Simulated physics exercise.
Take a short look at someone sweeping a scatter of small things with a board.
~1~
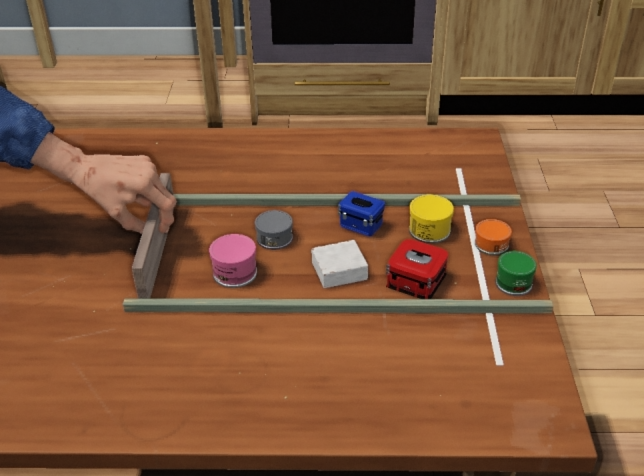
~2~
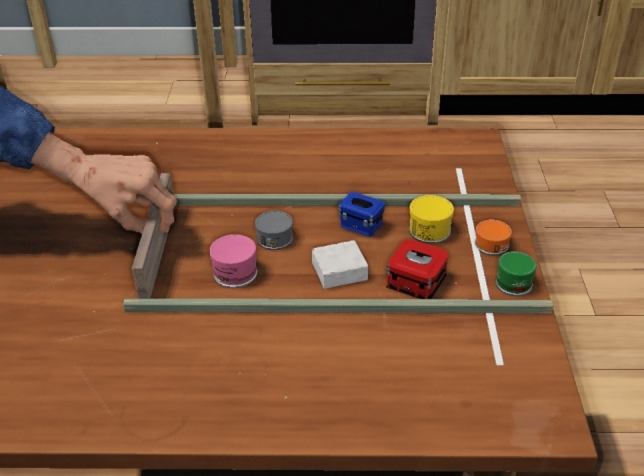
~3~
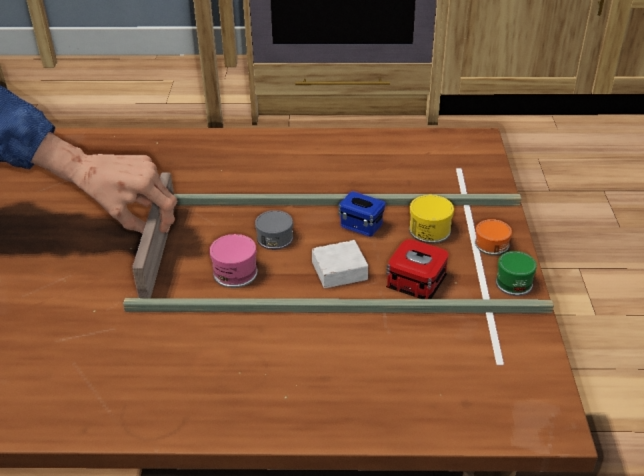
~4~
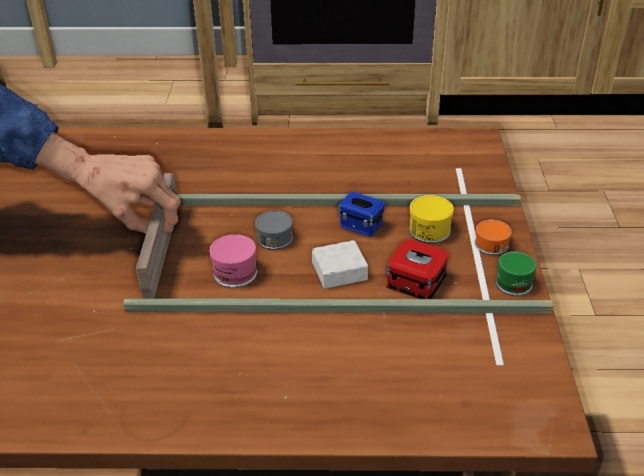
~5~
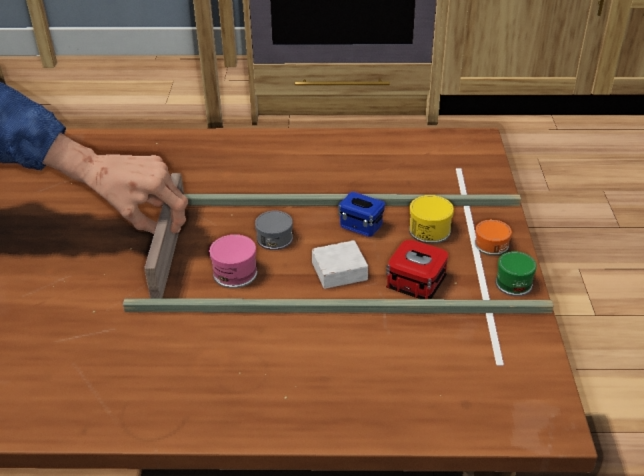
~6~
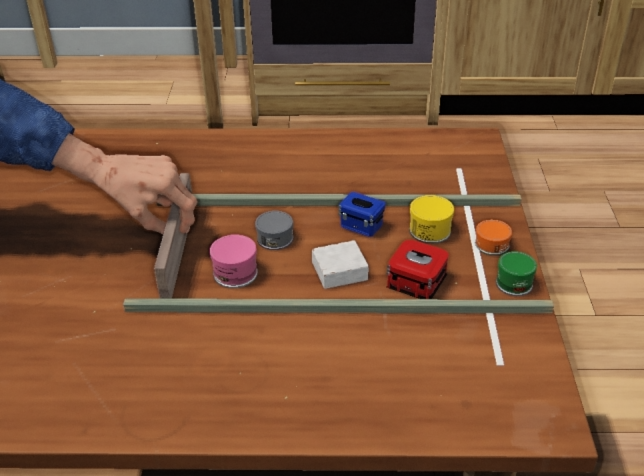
To begin with, a hand holds a gray board upright at the left end of two parallel rails on a wooden table, with scattered tins, cases and a white block lying still between them. Then the hand slides the board a short way right, toward the pink pot, while the objects stay put.
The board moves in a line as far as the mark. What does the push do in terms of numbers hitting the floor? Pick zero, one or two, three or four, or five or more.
It sends three or four to the floor.
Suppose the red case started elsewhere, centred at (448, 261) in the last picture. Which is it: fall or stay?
It goes down.
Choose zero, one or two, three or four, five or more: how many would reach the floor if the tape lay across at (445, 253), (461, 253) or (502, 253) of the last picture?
Tape by tape, the falls would be: Just one or two, then one or two, then 5 or more.
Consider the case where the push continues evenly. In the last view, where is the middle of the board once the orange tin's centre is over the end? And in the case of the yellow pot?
Around (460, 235) first and around (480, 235) second.
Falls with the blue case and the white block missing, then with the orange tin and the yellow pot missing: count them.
Result, first then second: 2, 3.
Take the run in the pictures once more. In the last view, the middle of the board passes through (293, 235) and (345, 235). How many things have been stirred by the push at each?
Answer - first 3, then 5.
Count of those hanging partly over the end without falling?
1, I think.
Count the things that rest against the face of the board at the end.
Well, it touches 3.
Soon after, none off yet; green tin at rest near (516, 274); orange tin at rest near (493, 238); yellow pot at rest near (431, 219).
Then, none off yet; green tin moved about its own width near (540, 276); orange tin at rest near (493, 238); yellow pot moving near (437, 220).
At rest, the number that fall off is three or four; fallen, white block, red case, orange tin and green tin.
